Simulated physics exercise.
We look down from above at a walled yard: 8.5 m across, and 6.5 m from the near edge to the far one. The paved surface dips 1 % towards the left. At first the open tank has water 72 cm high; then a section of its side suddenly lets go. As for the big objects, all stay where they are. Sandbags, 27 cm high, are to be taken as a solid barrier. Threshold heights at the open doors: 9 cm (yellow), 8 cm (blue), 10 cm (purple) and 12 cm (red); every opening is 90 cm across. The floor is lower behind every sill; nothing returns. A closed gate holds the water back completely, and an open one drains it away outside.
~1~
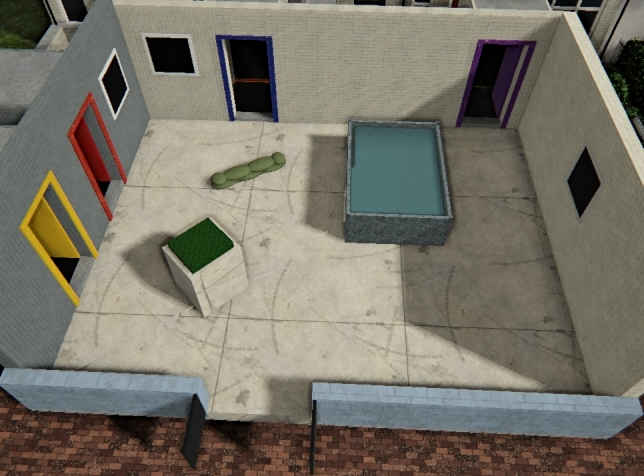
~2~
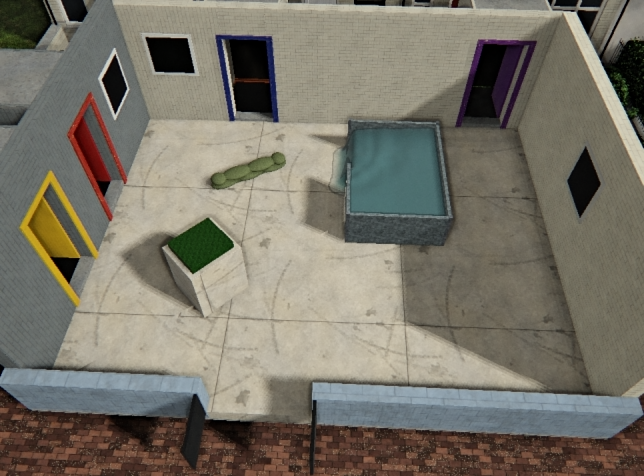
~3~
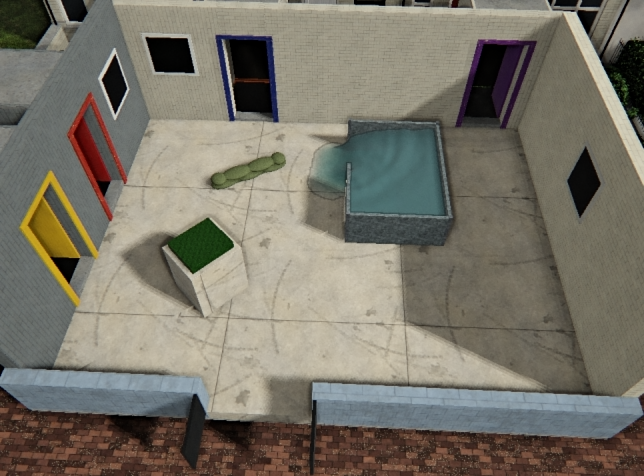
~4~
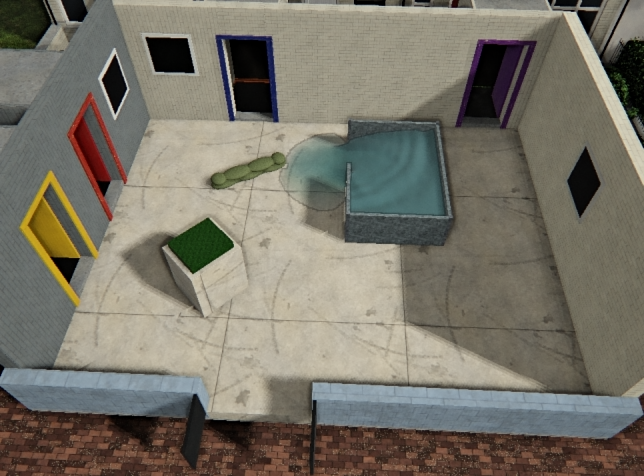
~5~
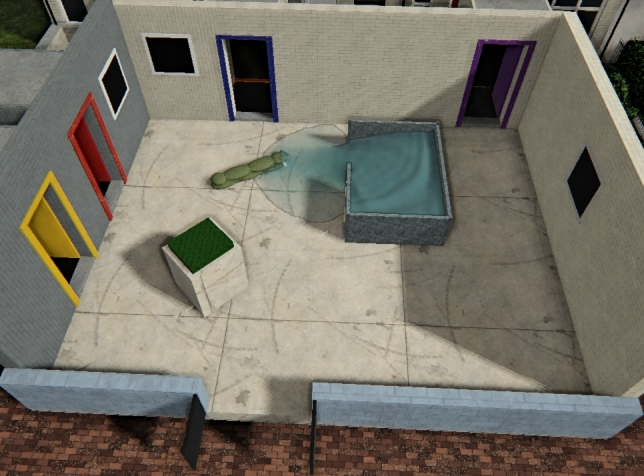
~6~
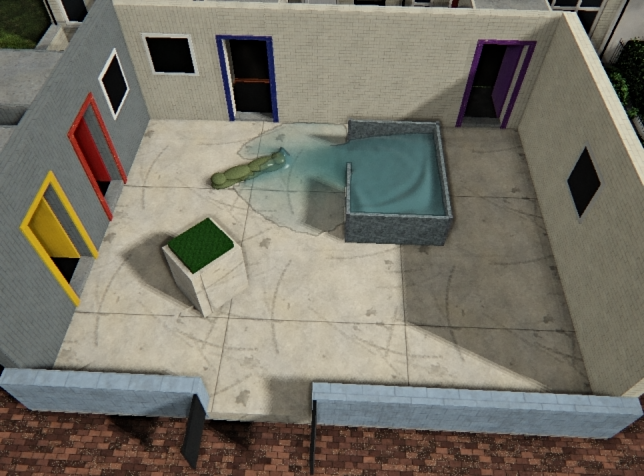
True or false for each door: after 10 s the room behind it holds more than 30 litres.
Yellow door: True; blue door: True; purple door: False; red door: False.
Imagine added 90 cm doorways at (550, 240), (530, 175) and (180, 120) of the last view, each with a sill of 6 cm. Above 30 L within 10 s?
Less, less, more.
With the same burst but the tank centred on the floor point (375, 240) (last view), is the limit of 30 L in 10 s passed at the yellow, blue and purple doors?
Against the limit, the yellow door exceeds it, the blue door stays within it and the purple door stays within it.
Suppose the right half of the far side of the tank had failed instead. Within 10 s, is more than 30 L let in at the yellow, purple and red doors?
In that case, yellow door: Less than that, purple door: More than that, red door: Less than that.
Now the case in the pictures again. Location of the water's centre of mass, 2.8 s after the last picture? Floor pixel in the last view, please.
Centre: Roughly (272, 194) px.
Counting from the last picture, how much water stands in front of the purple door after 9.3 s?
The depth there is around 1.0 cm.
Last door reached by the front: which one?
The purple door is last.
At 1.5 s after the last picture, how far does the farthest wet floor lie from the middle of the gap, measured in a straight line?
Distance: Approx. 5.8 m.
Then, 0.7 s after the last picture water covers 20 % of the floor and is deepest (44 cm) near (284, 162); yellow door not reached, blue door 24 cm at the sill, 5 L in, purple door not reached, red door not reached.
Then, 1.5 s after the last picture water covers 35 % of the floor and is deepest (43 cm) near (150, 120); yellow door 16 cm at the sill, 1 L in, blue door 22 cm at the sill, 78 L in, purple door not reached, red door 2 cm at the sill, 0 L in.
Then, 2.8 s after the last picture water covers 40 % of the floor and is deepest (32 cm) near (46, 389); yellow door 15 cm at the sill, 26 L in, blue door 17 cm at the sill, 155 L in, purple door not reached, red door 9 cm at the sill, 3 L in.
Then, 5.3 s after the last picture water covers 55 % of the floor and is deepest (24 cm) near (46, 389); yellow door 13 cm at the sill, 55 L in, blue door 11 cm at the sill, 199 L in, purple door not reached, red door 8 cm at the sill, 4 L in.
Then, 9.3 s after the last picture water covers 85 % of the floor and is deepest (14 cm) near (46, 389); yellow door 12 cm at the sill, 119 L in, blue door 7 cm at the sill, 206 L in, purple door 1 cm at the sill, 0 L in, red door 6 cm at the sill, 4 L in.
